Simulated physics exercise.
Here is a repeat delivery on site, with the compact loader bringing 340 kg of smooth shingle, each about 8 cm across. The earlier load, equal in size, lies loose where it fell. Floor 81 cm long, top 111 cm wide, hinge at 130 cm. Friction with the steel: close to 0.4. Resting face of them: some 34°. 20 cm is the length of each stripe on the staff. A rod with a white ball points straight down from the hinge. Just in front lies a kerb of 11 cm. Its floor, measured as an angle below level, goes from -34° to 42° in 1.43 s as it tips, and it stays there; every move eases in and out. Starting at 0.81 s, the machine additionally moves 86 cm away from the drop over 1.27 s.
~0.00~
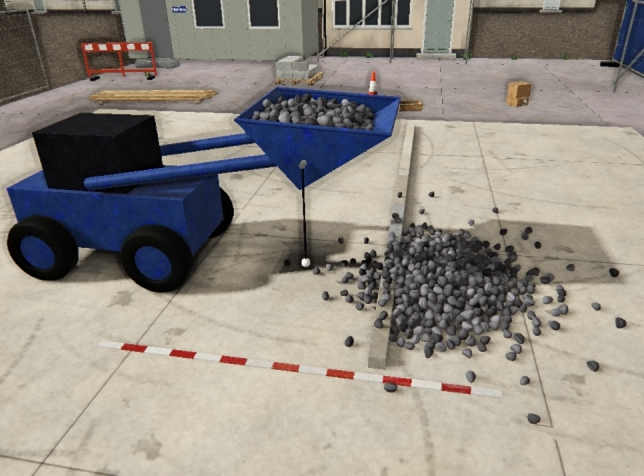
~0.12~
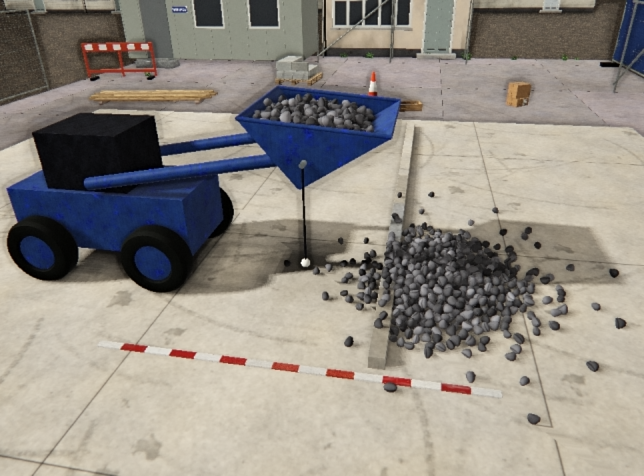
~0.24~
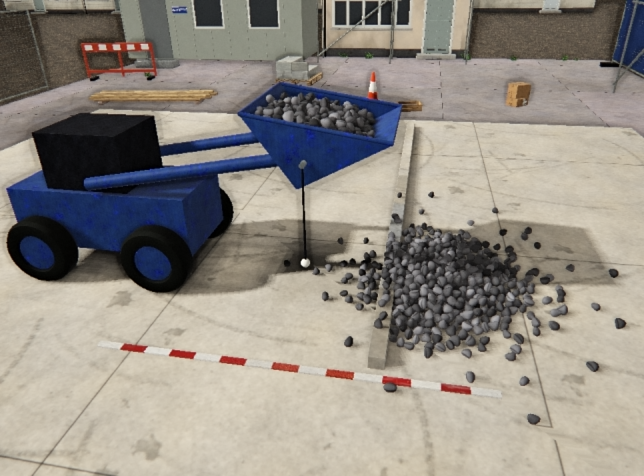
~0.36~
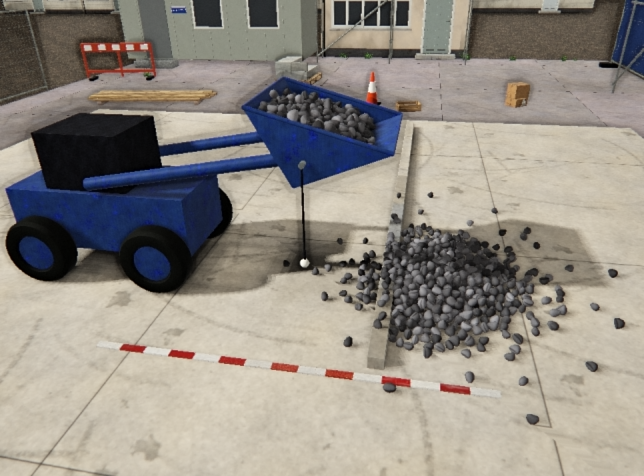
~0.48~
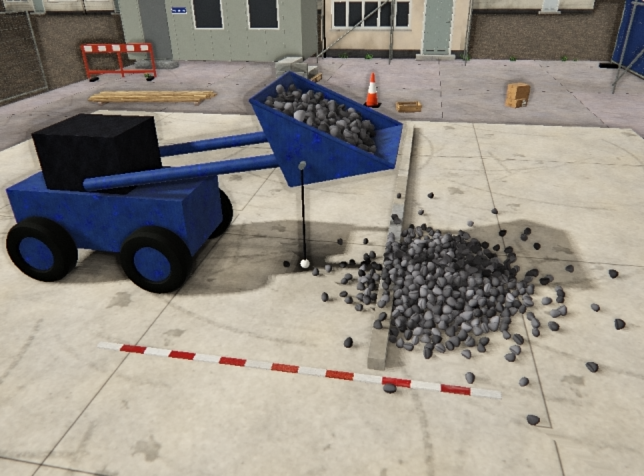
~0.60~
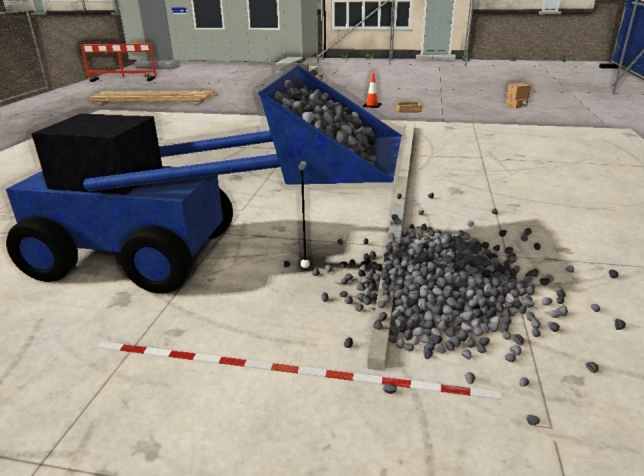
On a pale concrete yard in front of a grey building and brick walls, a fixed camera looks down from above. A blue loader with a black box on top stands at left, its raised blue bucket full of grey stones, beside a low kerb, a loose stone heap and a red-and-white pole. The bucket slowly tilts forward, its right edge lowering as the stones shift inside, while the loader stays still.
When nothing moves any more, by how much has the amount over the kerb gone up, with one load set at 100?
It has gone up by about 22 per cent of a load.
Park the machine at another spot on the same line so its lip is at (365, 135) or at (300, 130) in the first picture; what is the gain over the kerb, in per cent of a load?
Case one about 5 %, case two about 0 %.
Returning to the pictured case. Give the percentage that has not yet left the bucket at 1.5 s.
5 %.
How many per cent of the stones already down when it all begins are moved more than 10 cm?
Close to 5 in a hundred of them.
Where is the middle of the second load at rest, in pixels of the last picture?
(361, 270).
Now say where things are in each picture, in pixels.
In the first picture, the bucket is at -34°, its lip at (391, 135); the top of the load is at (308, 103). The earlier load is highest near (419, 265), 18 cm above ground level, 11 % on this side of the kerb, 89 % over the kerb.
In the second picture, the bucket is at -32°, its lip at (392, 137); the top of the load is at (304, 103); the stones move at 0.1 m/s on average.
In the third picture, the bucket is at -28°, its lip at (393, 144); the top of the load is at (300, 102); the stones move at 0.2 m/s on average.
The fourth picture shows lip at (394, 154), floor tilted -22°, highest stones at (296, 99); the stones move at 0.2 m/s on average.
The fifth picture shows lip at (395, 167), floor tilted -14°, highest stones at (299, 96); the stones move at 0.3 m/s on average.
In the sixth picture, the bucket is at -5°, its lip at (393, 181); the top of the load is at (302, 92); the stones move at 0.3 m/s on average.
After 1.1 s the floor is at 30°; in per cent of one load, 90 in the bucket, 20 on this side of the kerb, 89 over the kerb; the foremost stones are at (617, 304).
After 1.5 s the floor is at 42°; in per cent of one load, 5 in the bucket, 87 on this side of the kerb, 108 over the kerb; the foremost stones are at (617, 304).
After 2.5 s the floor is at 42°; in per cent of one load, 0 in the bucket, 89 on this side of the kerb, 111 over the kerb; the foremost stones are at (617, 304).
After 5.1 s the floor is at 42°; in per cent of one load, 0 in the bucket, 89 on this side of the kerb, 111 over the kerb; the foremost stones are at (617, 304). Net gain over the kerb, 22.
